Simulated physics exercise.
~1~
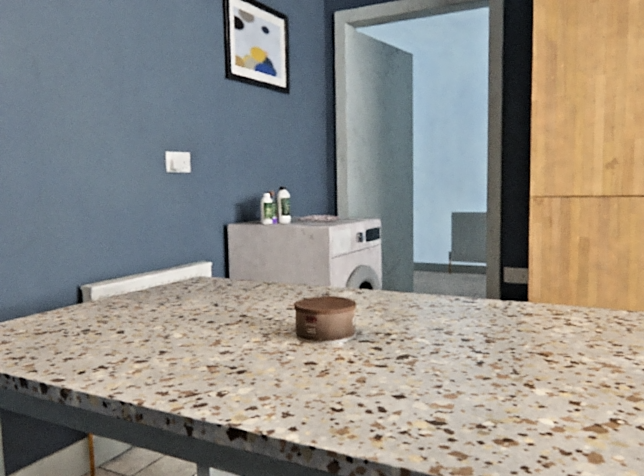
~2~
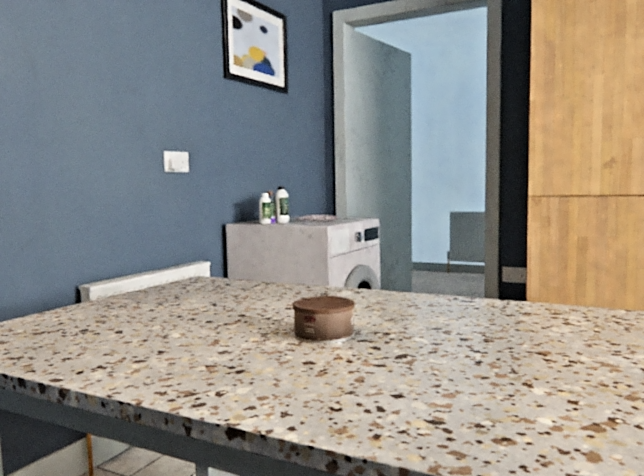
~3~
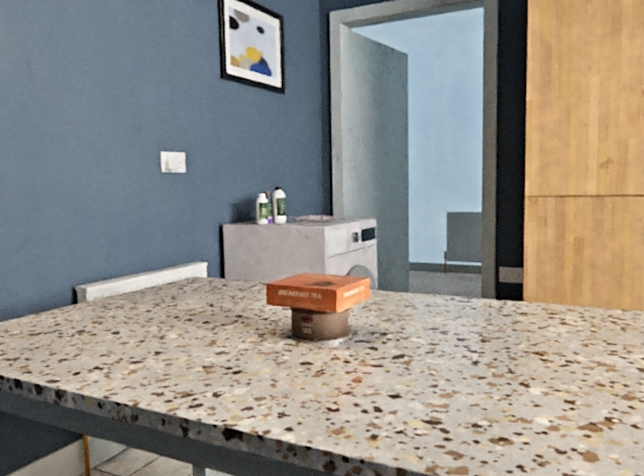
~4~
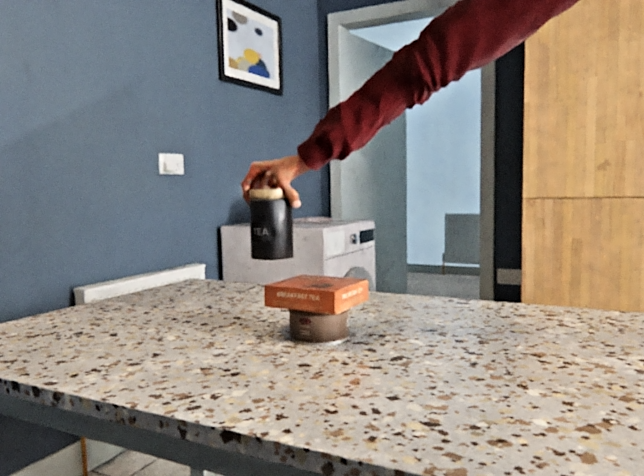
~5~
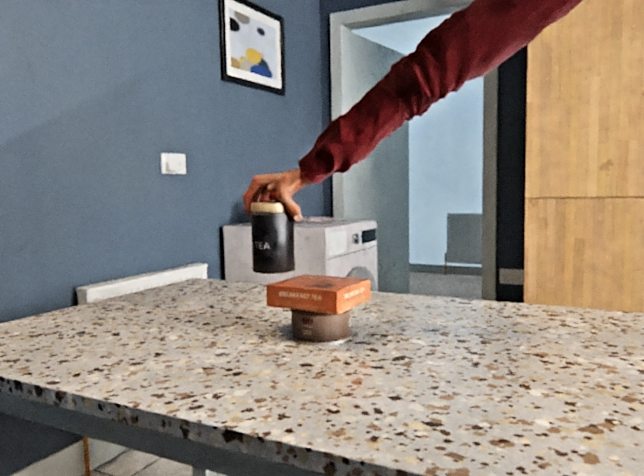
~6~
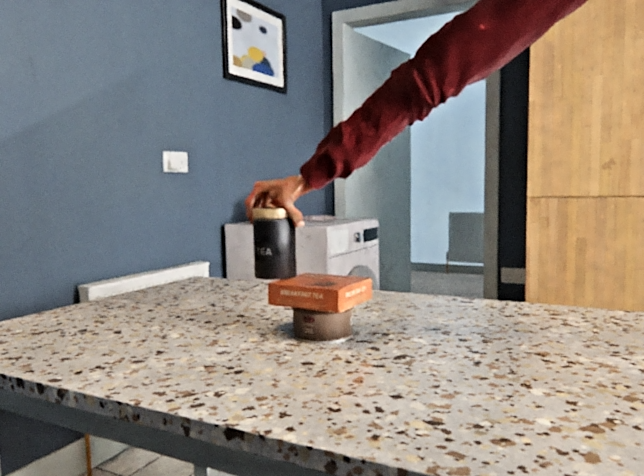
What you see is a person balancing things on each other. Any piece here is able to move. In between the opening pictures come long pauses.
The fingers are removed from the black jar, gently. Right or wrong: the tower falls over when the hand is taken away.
Right.
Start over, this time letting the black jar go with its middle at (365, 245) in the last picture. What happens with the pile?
Result: Pile toppled.
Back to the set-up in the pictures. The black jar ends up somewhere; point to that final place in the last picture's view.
The object ends up somewhere around (244, 304).
Then, 0.30 s after the last picture, black jar now fallen.
Then, 0.40 s after the last picture, things are still on the move.
At rest, fallen, black jar; the other 2 in place. Seen from the same camera at the end, black jar near (243, 304). The pile comes apart.
